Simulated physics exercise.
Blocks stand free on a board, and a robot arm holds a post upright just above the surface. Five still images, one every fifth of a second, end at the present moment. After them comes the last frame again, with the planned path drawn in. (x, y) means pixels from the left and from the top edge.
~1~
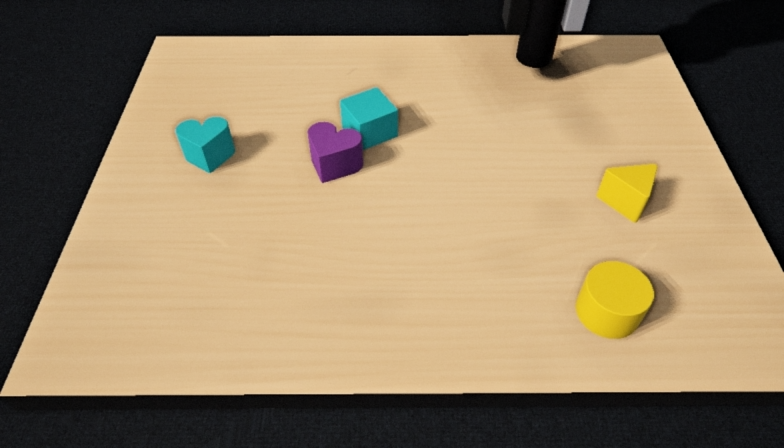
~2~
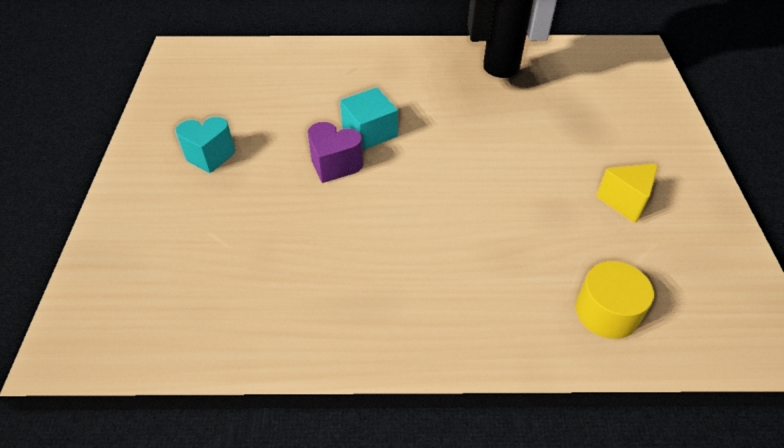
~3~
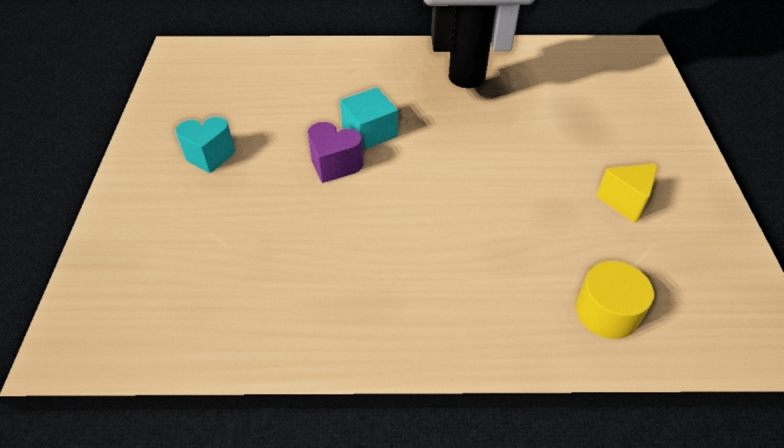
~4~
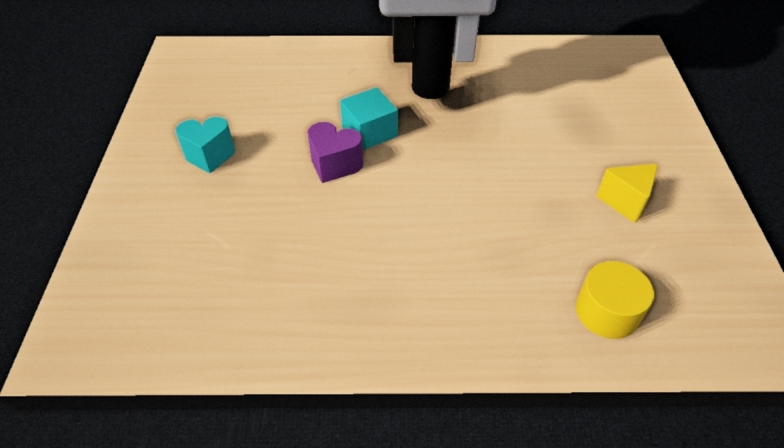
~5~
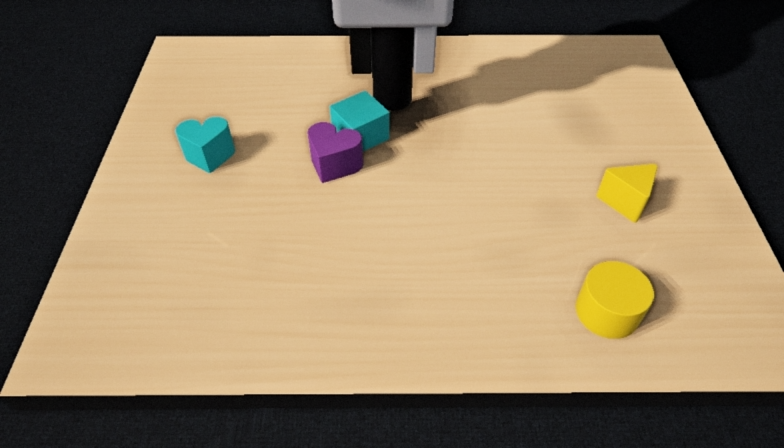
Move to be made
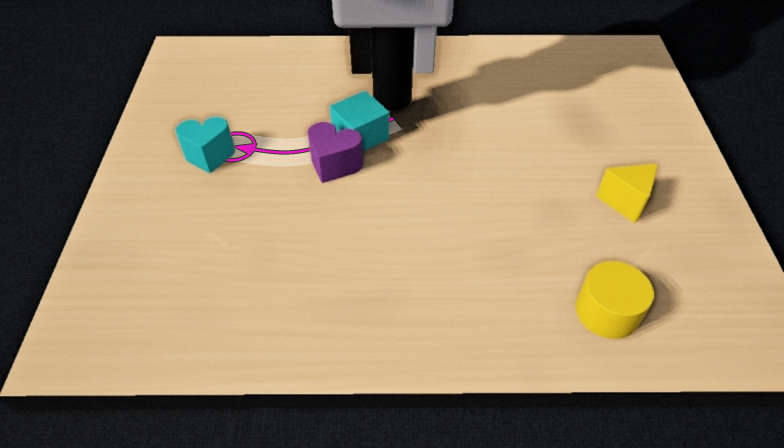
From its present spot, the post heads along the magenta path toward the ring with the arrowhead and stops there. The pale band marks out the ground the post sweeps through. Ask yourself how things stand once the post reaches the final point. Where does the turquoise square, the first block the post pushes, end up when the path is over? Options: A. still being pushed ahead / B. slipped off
B.
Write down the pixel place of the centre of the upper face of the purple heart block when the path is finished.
I expect it at (289, 187).
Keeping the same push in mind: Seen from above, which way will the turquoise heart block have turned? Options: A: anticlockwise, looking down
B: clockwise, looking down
Correct choice: A.
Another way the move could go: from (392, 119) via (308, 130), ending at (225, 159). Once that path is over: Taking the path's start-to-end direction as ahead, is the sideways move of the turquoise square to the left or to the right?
Facing from start to end, it will go to the left.
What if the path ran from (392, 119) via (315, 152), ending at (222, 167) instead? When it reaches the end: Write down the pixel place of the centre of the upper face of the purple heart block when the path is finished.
Its top middle is near (281, 194).
Drawn move, from (392, 119) through (344, 137) and (290, 152) to (235, 147).
What follows on the original path. One third of the way, post (342, 118); purple heart block (304, 166); turquoise square (313, 134), turned 30° anticlockwise.
Two thirds of the way, post (286, 133); purple heart block (289, 187), turned 35° anticlockwise; turquoise square (272, 157), turned 60° anticlockwise.
At the end, post (229, 127); turquoise heart block (182, 132), turned 20° anticlockwise; purple heart block (289, 187), turned 35° anticlockwise; turquoise square (272, 157), turned 60° anticlockwise.
